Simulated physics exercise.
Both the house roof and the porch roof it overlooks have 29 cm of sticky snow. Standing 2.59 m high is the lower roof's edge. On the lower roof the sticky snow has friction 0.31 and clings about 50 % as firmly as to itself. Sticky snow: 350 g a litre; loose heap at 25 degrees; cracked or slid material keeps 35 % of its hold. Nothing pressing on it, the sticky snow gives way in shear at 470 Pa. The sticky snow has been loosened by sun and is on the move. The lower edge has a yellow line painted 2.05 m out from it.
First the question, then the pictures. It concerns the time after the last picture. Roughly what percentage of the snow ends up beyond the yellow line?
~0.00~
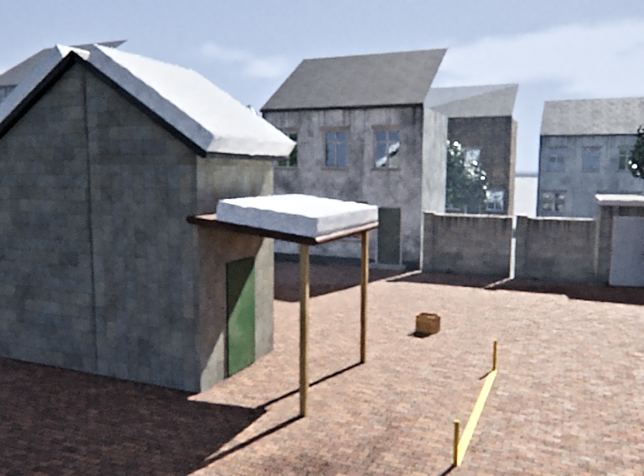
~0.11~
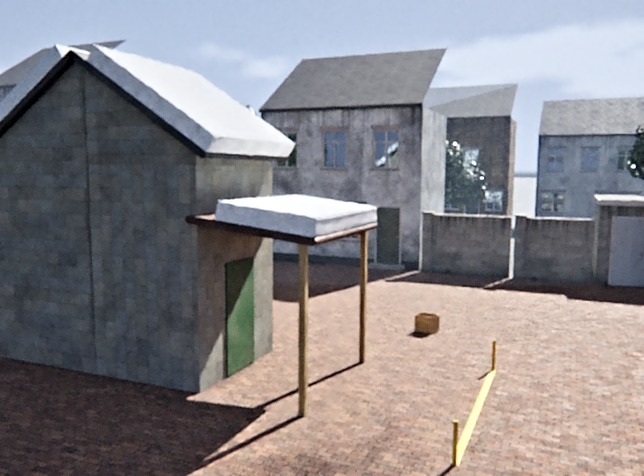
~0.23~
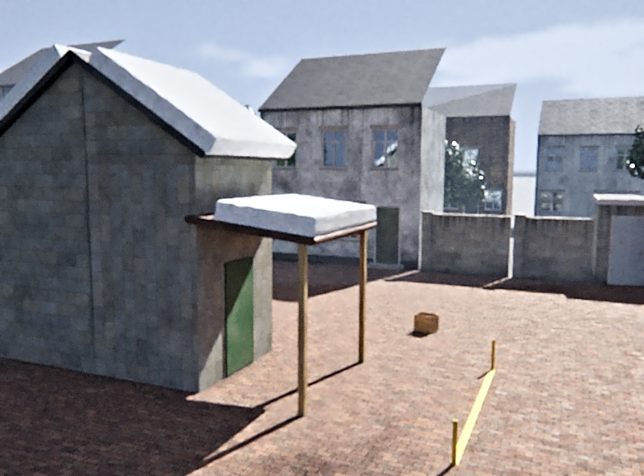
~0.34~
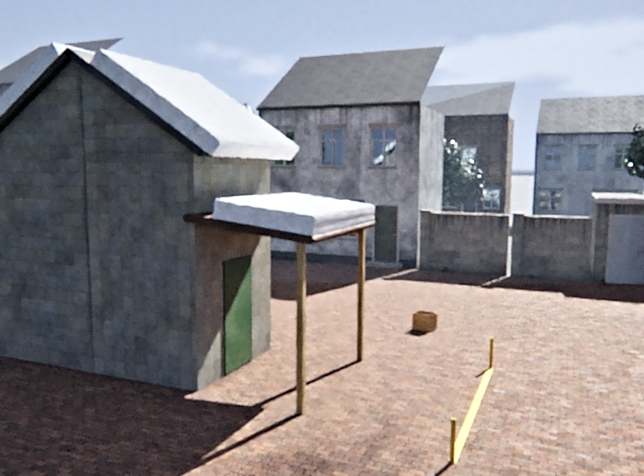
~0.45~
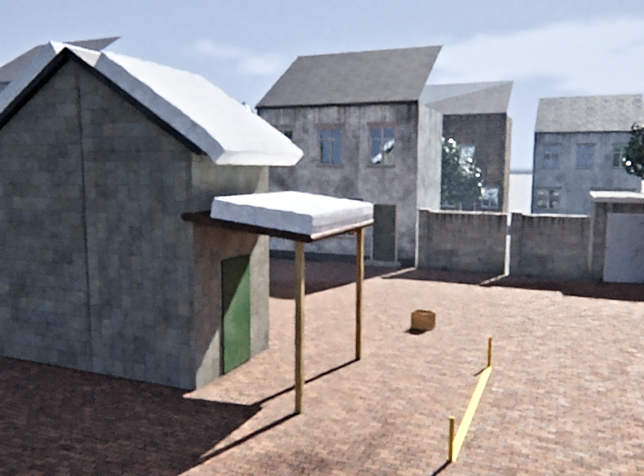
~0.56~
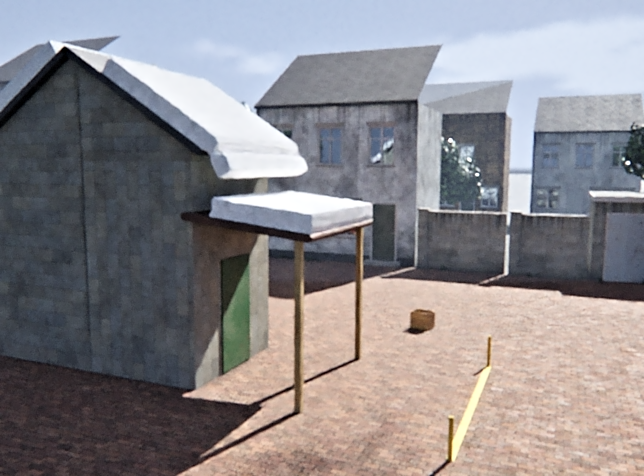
Around 13 %.
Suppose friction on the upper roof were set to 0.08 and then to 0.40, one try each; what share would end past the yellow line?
In that order: 25 %, 1 %.
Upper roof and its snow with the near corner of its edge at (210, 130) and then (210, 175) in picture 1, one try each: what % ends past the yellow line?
Roughly 25 per cent first and 0 per cent second.
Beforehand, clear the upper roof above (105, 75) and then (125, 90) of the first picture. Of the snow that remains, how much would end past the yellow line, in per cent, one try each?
It would be around 7 percent and then around 1 percent.
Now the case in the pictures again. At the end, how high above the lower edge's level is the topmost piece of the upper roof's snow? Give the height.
It ends up some 0.5 m higher than the lower edge.
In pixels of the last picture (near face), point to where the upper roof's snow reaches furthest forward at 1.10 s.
About (286, 203).
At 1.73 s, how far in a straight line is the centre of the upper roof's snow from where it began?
About 3.2 m.
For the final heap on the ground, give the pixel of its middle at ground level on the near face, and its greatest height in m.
Middle around (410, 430); height roughly 0.3 m.
By 1.10 s, none is below the lower edge and 0 % is past the line.
By 1.73 s, 8 % is below the lower edge and 0 % is past the line.
By 2.37 s, 49 % is below the lower edge and 6 % is past the line.
By 3.00 s, 52 % is below the lower edge and 13 % is past the line.
By 3.50 s, at the end, 52 % is below the lower edge and 13 % is past the line.
